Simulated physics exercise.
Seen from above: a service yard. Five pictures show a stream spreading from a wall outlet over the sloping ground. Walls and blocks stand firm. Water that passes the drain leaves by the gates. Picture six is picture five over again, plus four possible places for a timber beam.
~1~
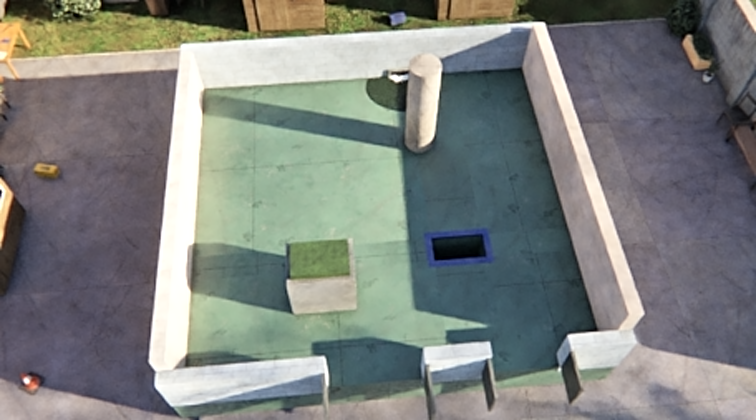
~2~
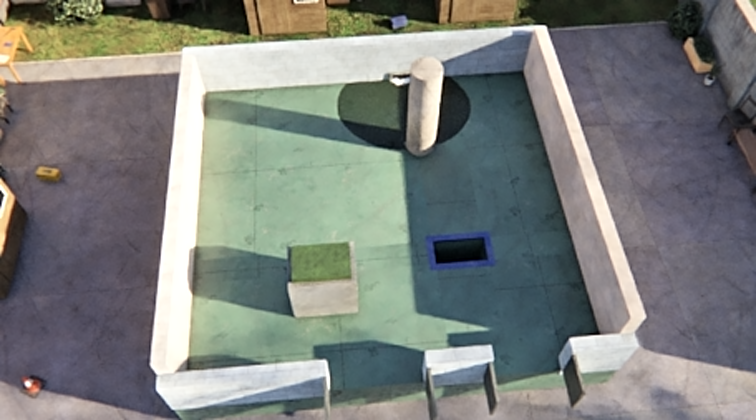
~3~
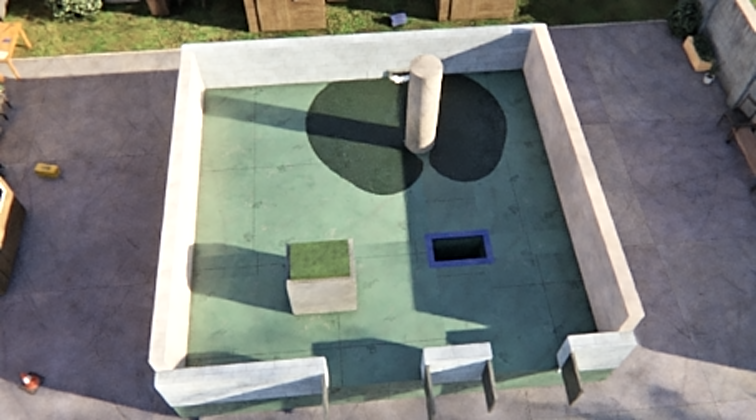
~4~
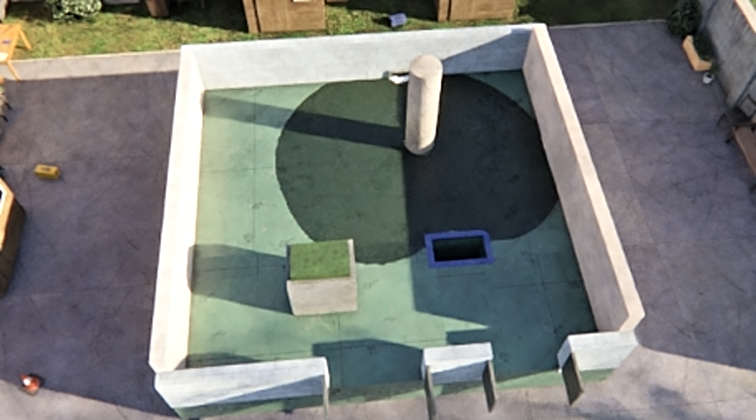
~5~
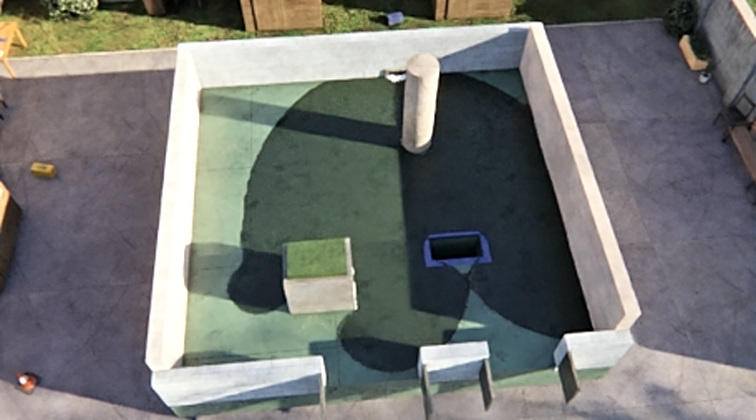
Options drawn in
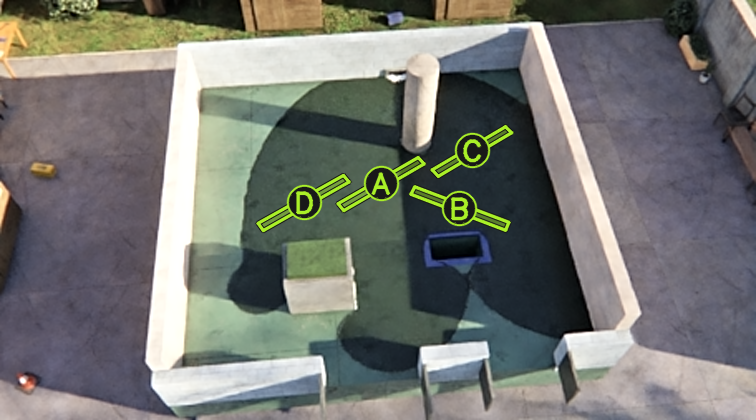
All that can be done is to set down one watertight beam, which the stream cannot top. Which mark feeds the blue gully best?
The best place is D.
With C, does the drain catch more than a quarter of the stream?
No.
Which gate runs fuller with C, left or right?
More leaves on the left.
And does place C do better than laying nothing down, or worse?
Worse.
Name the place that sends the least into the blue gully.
That would be B.
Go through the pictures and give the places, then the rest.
Outfall at (400, 72); blue gully at (459, 247); open gate at (520, 357); open gate at (374, 370); water covers 3 % of the ground and shows as far out as (392, 104); blue gully still dry.
Water covers 10 % of the ground and shows as far out as (378, 143); blue gully still dry.
Water covers 21 % of the ground and shows as far out as (392, 191); blue gully still dry.
Water covers 42 % of the ground and shows as far out as (519, 234); blue gully still dry.
Water covers 63 % of the ground and shows as far out as (562, 316); blue gully taking water.
On the marked copy, A from (340, 207) to (421, 160); B from (412, 190) to (507, 226); C from (435, 173) to (508, 129); D from (260, 226) to (346, 178).
With A, about 12 % of the stream runs into the blue gully, about 88 % out by the gates.
With B, about 6 % of the stream runs into the blue gully, about 94 % out by the gates.
With C, about 12 % of the stream runs into the blue gully, about 87 % out by the gates.
With D, about 20 % of the stream runs into the blue gully, about 80 % out by the gates.
